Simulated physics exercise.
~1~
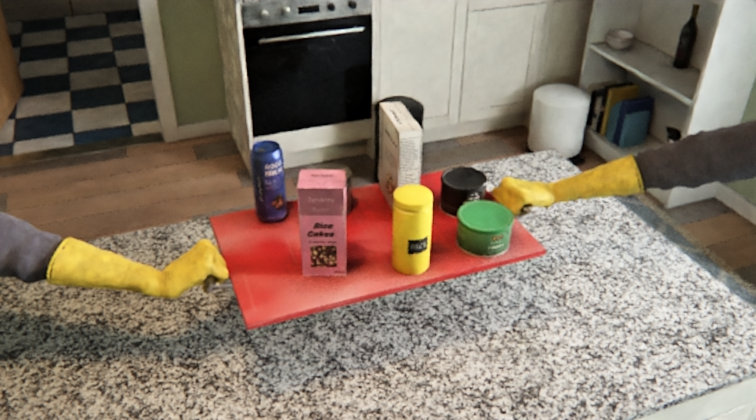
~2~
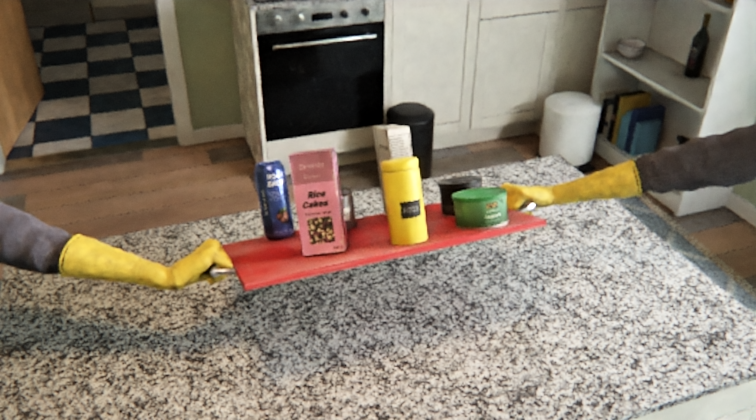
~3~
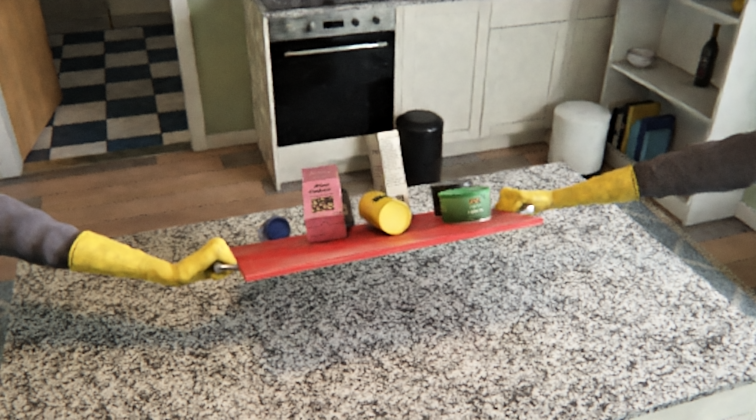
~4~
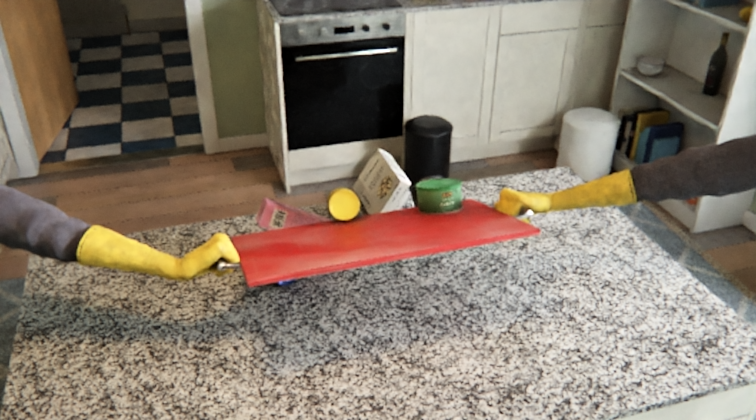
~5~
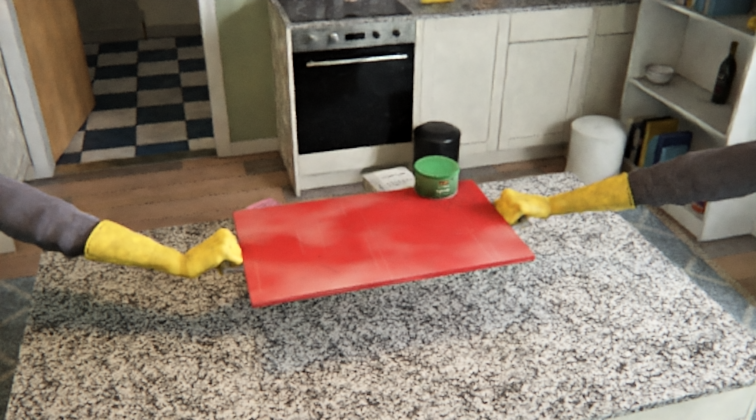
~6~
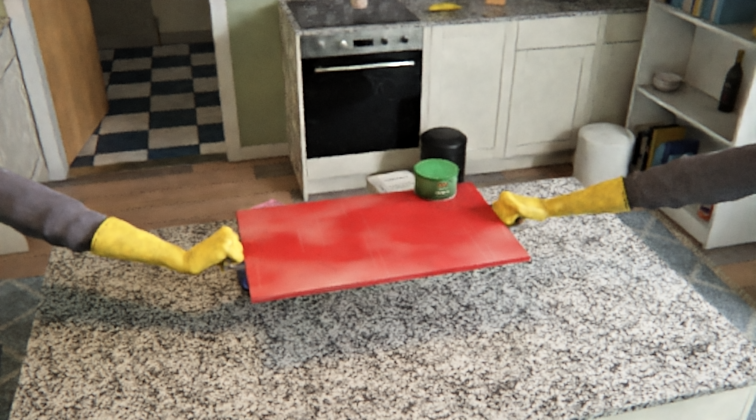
Two yellow-gloved hands lifted a red tray of kitchen containers off a speckled counter and tipped it away, sending the pink carton, yellow jar and others toppling off the far side, then brought it back towards level with only the green tub still upright on it.
